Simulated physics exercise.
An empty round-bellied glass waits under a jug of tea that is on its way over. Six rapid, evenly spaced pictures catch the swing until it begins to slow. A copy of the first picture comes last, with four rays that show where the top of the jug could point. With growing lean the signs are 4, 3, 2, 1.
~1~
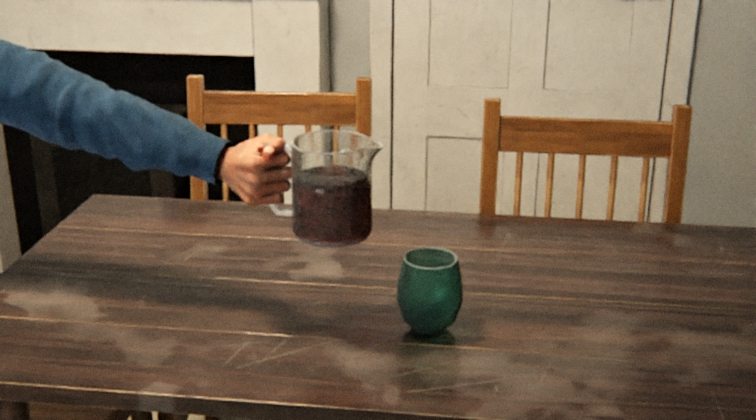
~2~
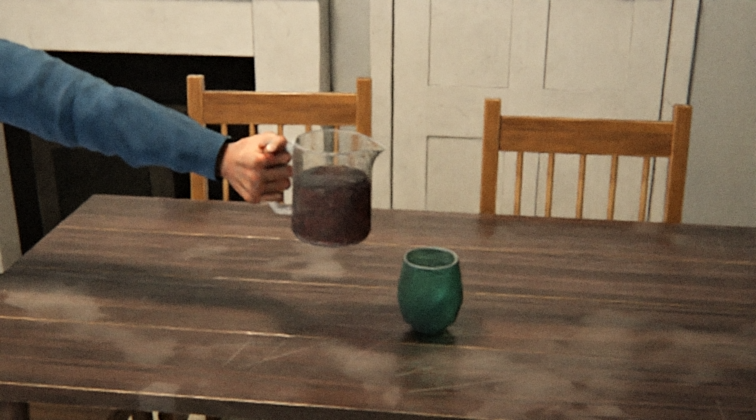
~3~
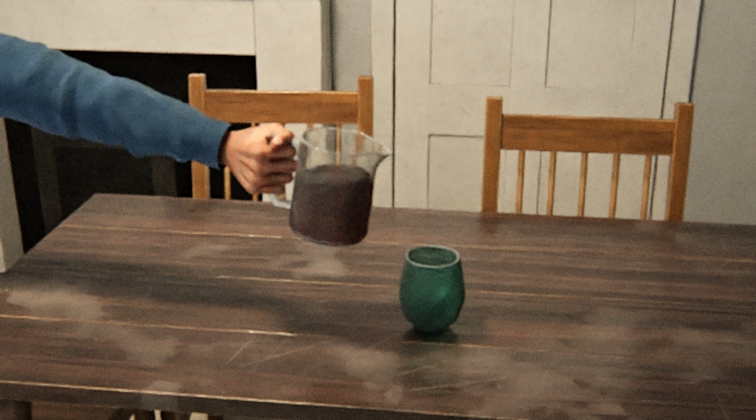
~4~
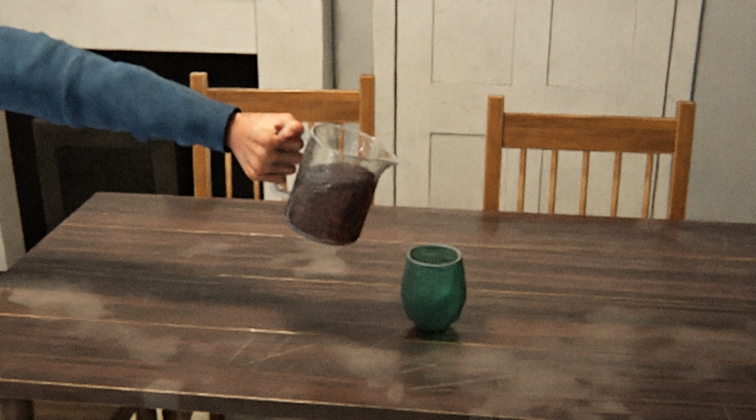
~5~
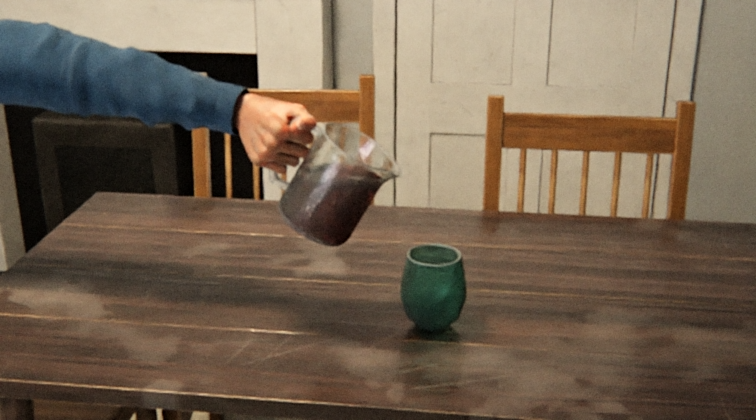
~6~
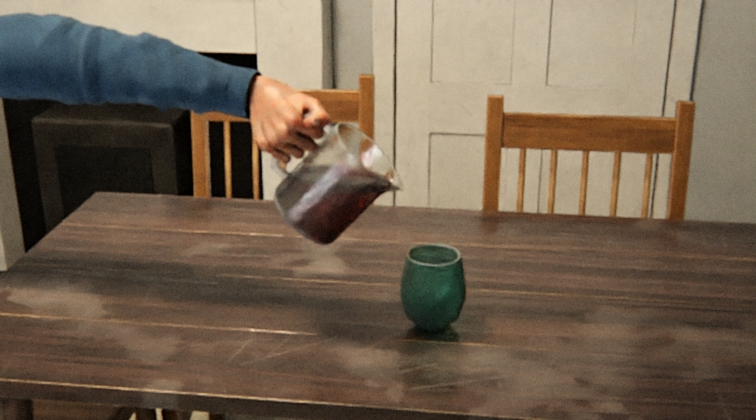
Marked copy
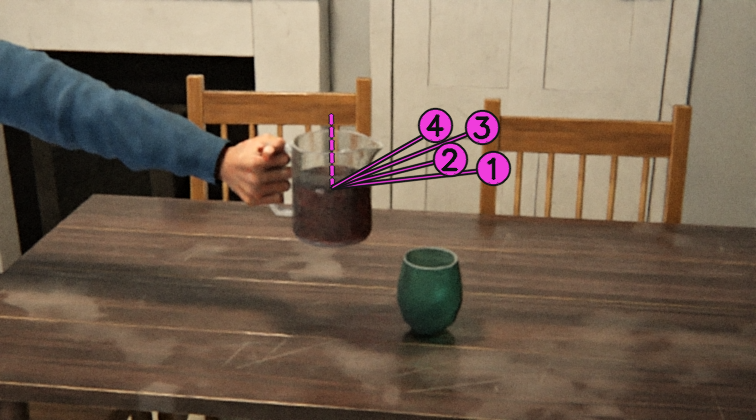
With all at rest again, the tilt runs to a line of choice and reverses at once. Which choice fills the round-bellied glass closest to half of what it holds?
The answer is tilt 3.
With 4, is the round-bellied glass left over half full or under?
Under half.
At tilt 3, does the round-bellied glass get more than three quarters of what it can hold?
No.
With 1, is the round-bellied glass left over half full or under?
Over.
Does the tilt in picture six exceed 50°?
No, it does not.
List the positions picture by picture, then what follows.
In the first picture, upright, lip at (383, 146); rim of the round-bellied glass round (431, 257); nothing has left yet.
In the second picture, tipped about 2°, lip at (385, 148); nothing has left yet.
In the third picture, tipped about 8°, lip at (391, 152); nothing has left yet.
In the fourth picture, tipped about 18°, lip at (398, 161); nothing has left yet.
In the fifth picture, tipped about 30°, lip at (402, 174); nothing has left yet.
In the sixth picture, tipped about 42°, lip at (403, 188); nothing has left yet.
On the marked copy, 1 at (477, 171); 2 at (433, 162); 3 at (466, 134); 4 at (422, 137).
For tilt 1, the round-bellied glass ends with about 83 % of what it can hold; 7 % of the tea is spilt.
For tilt 2, the round-bellied glass ends with about 71 % of what it can hold.
For tilt 3, the round-bellied glass ends with about 48 % of what it can hold.
For tilt 4, the round-bellied glass ends with about 28 % of what it can hold.
